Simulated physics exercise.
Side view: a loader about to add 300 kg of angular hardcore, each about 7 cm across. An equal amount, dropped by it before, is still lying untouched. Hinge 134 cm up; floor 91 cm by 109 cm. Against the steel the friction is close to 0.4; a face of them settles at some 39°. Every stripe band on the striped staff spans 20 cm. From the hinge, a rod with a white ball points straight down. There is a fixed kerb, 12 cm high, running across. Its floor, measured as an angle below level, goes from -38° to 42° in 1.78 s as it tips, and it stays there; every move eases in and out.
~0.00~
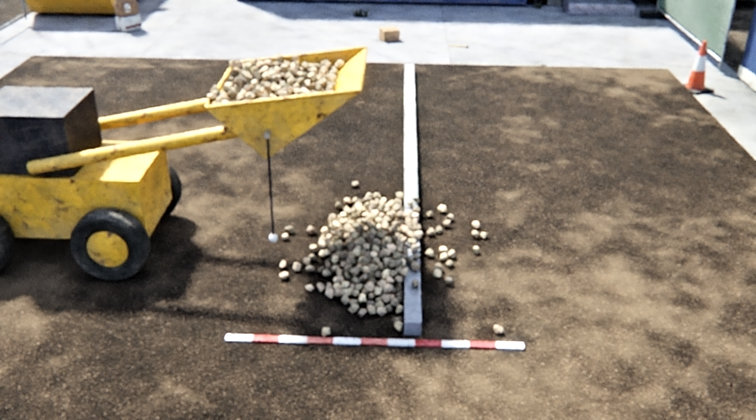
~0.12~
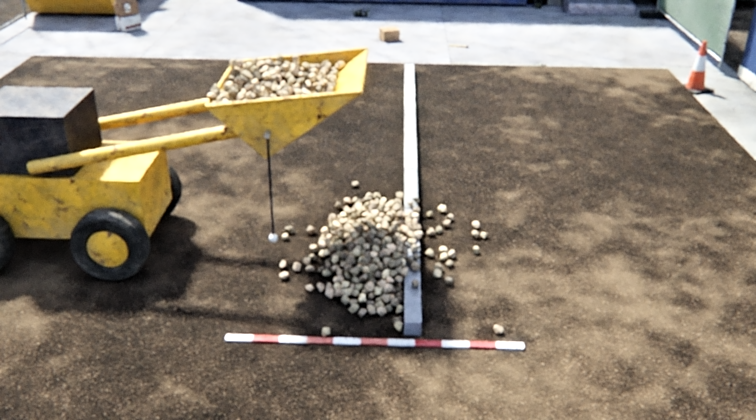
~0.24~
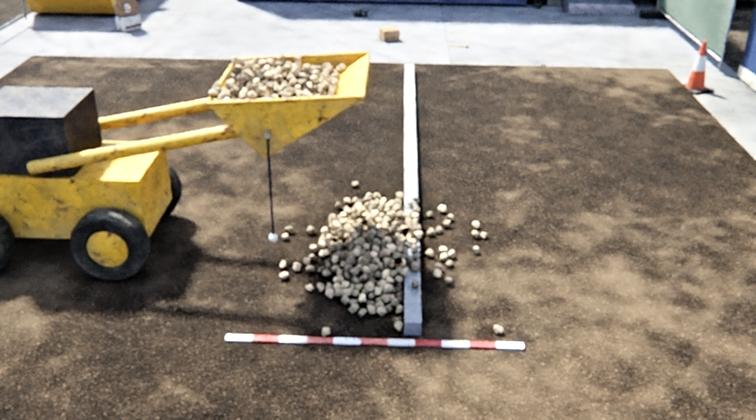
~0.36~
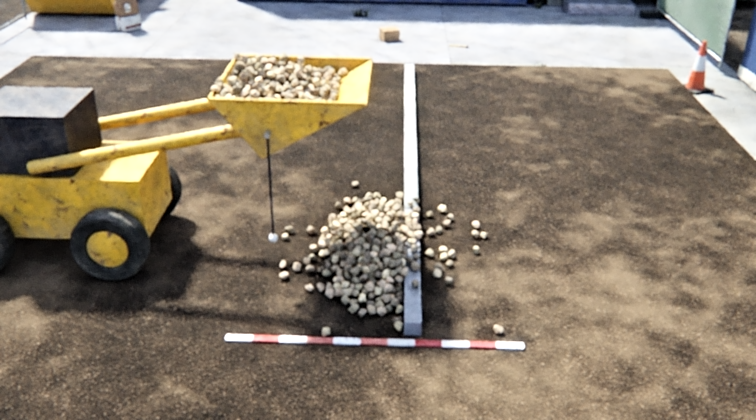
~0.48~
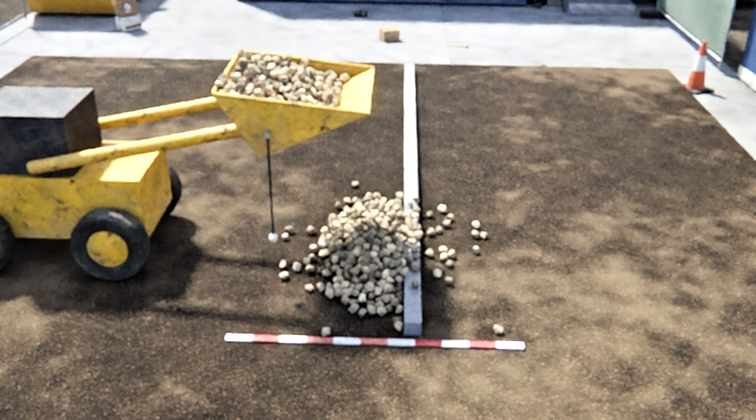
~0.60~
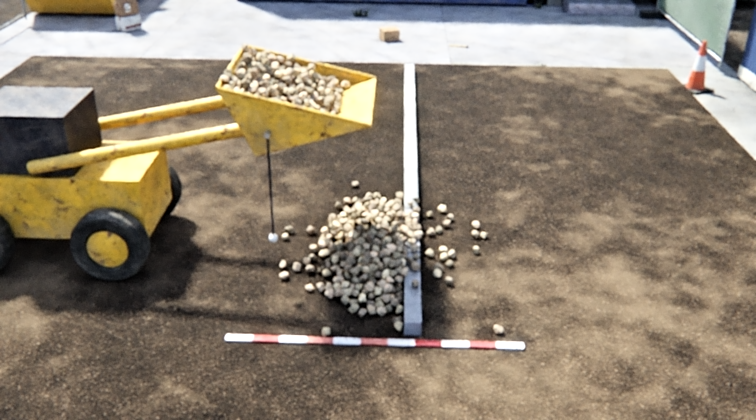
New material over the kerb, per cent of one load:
27 per cent.
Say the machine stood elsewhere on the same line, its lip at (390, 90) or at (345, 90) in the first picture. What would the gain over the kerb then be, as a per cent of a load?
Near 70 in a hundred, then near 10 in a hundred.
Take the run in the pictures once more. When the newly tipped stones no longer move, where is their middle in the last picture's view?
Around (385, 239).
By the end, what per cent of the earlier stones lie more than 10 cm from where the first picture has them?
I'd put it at about 5 per cent.
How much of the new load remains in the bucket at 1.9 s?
Roughly 35 per cent remains inside.
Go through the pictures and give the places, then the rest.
In the first picture, the bucket is at -38°, its lip at (361, 90); the top of the load is at (274, 65). The earlier load is highest near (372, 227), 27 cm above ground level, 97 % on this side of the kerb, 3 % over the kerb.
In the second picture, the bucket is at -37°, its lip at (361, 92); the top of the load is at (275, 65); the stones move at 0.1 m/s on average.
In the third picture, lip at (364, 97), floor tilted -34°, highest stones at (263, 65); the stones move at 0.1 m/s on average.
In the fourth picture, the bucket is at -29°, its lip at (366, 104); the top of the load is at (258, 64); the stones move at 0.2 m/s on average.
In the fifth picture, lip at (369, 114), floor tilted -24°, highest stones at (250, 61); the stones move at 0.2 m/s on average.
In the sixth picture, lip at (371, 126), floor tilted -17°, highest stones at (252, 55); the stones move at 0.2 m/s on average.
After 1.3 s the floor is at 30°; in per cent of one load, 100 in the bucket, 97 on this side of the kerb, 3 over the kerb; the foremost stones are at (469, 244).
After 1.9 s the floor is at 42°; in per cent of one load, 36 in the bucket, 161 on this side of the kerb, 4 over the kerb; the foremost stones are at (469, 244).
After 2.2 s the floor is at 42°; in per cent of one load, 2 in the bucket, 181 on this side of the kerb, 17 over the kerb; the foremost stones are at (484, 249).
After 4.8 s the floor is at 42°; in per cent of one load, 0 in the bucket, 170 on this side of the kerb, 30 over the kerb; the foremost stones are at (511, 248). Net gain over the kerb, 27.
